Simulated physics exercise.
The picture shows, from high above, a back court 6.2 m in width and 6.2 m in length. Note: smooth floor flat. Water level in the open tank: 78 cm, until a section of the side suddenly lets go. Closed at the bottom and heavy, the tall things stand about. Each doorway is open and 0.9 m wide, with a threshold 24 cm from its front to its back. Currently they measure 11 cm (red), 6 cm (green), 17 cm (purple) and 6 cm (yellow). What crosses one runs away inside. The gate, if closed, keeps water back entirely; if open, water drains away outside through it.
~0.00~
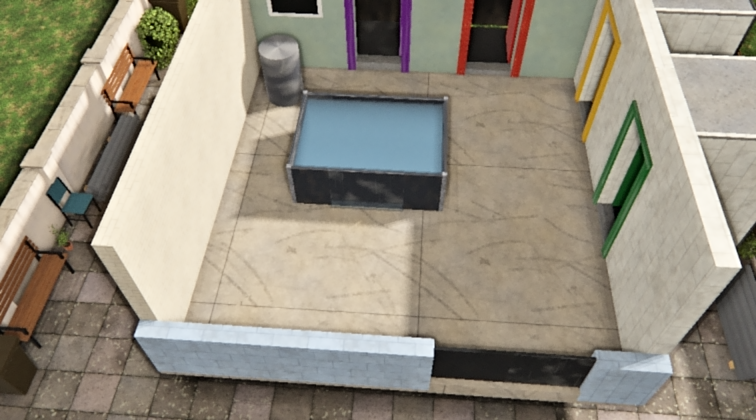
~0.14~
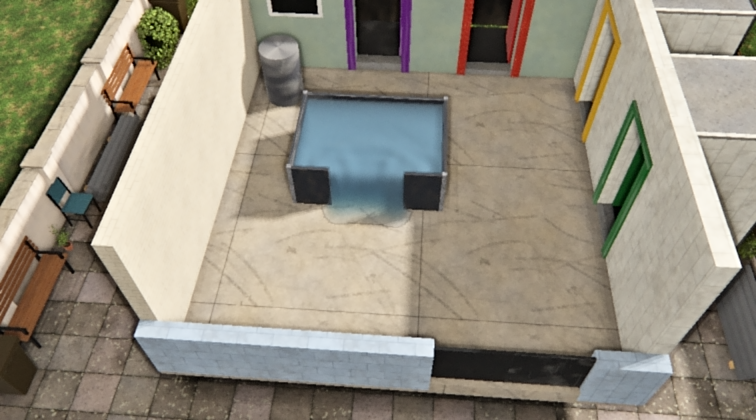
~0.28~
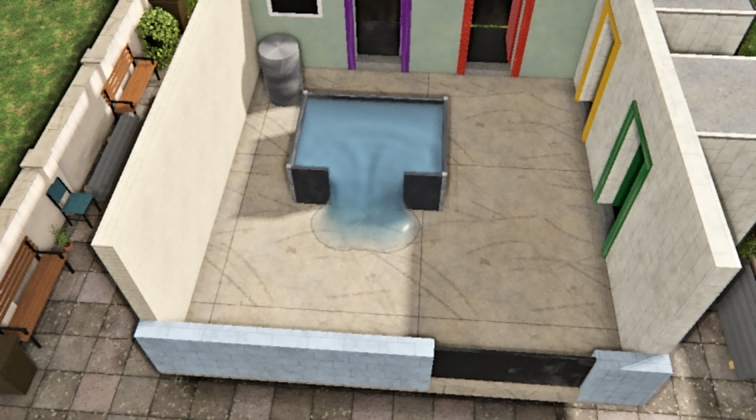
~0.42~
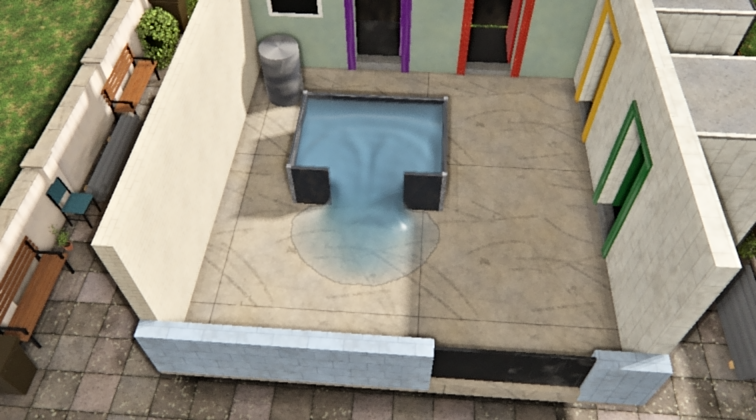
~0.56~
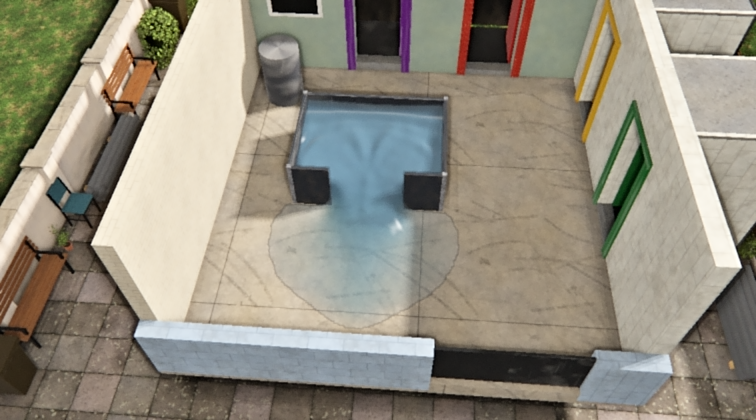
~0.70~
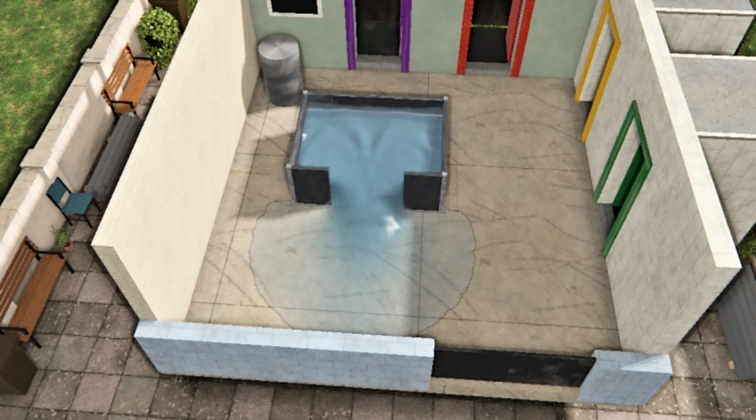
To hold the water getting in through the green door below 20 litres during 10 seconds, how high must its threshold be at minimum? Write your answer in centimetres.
5.5 cm.
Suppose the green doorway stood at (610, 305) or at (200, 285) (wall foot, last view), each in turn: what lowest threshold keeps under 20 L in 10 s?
17 and 18 cm.
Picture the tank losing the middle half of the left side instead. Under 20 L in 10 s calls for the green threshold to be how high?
If so: Around 9.5 cm.
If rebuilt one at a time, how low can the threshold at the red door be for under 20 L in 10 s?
The red door needs around 9.0 cm.
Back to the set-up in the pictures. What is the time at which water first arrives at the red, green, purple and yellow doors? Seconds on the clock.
Reading them off: Red 5.0 s, then green 2.8 s, then purple 4.5 s, then yellow 4.0 s.
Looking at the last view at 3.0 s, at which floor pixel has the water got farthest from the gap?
In the last picture, around (622, 379).
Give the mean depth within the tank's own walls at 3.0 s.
I'd put it at some 31 centimetres on average.
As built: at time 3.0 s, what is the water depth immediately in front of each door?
Red door 0 cm, green door 4 cm, purple door 0 cm, yellow door 0 cm.
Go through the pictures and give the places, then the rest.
In the first frame, still water, 78 cm deep, in the open tank at (371, 135); the green door at (619, 186) is dry.
In the second frame, water pours out at (367, 192) and has run 0.4 m, to (334, 220); about 12 cm deep outside, 78 cm at the back.
In the third frame, the front is at (334, 244), 0.8 m from the gap at (367, 195); 1.1 m2 of floor is wet, 78 cm left at the back.
In the fourth frame, the gap is at (367, 195), the front 1.4 m out at (337, 277); the back of the open tank holds 71 cm.
In the fifth frame, the front is at (344, 321), 2.2 m from the gap at (367, 195); 4.5 m2 of floor is wet, 65 cm left at the back.
In the sixth frame, the front is at a hidden place, 2.8 m from the gap at (367, 195); 6.5 m2 of floor is wet, 67 cm left at the back; 2.2 m in a straight line remain to the green door at (619, 186).
After 1.4 s water covers 30 % of the floor, deepest (40 cm) near (343, 360); it has not reached the green door.
After 3.0 s water covers 45 % of the floor, deepest (32 cm) near (622, 379); 4 cm at the green door, 0 litres in over its 6 cm threshold.
After 10.0 s water covers 100 % of the floor, deepest (14 cm) near (351, 71); 7 cm at the green door, 13 litres in over its 6 cm threshold.
At the green door as built, the water arrived by 2.9 s and peaked near 8 cm at 4.4 s.
Run again over the same 10 s with other heights there, 36 litres in over 4 cm, 9 litres over 6.5 cm. The limit of 20 litres is kept from about 5.5 cm up.
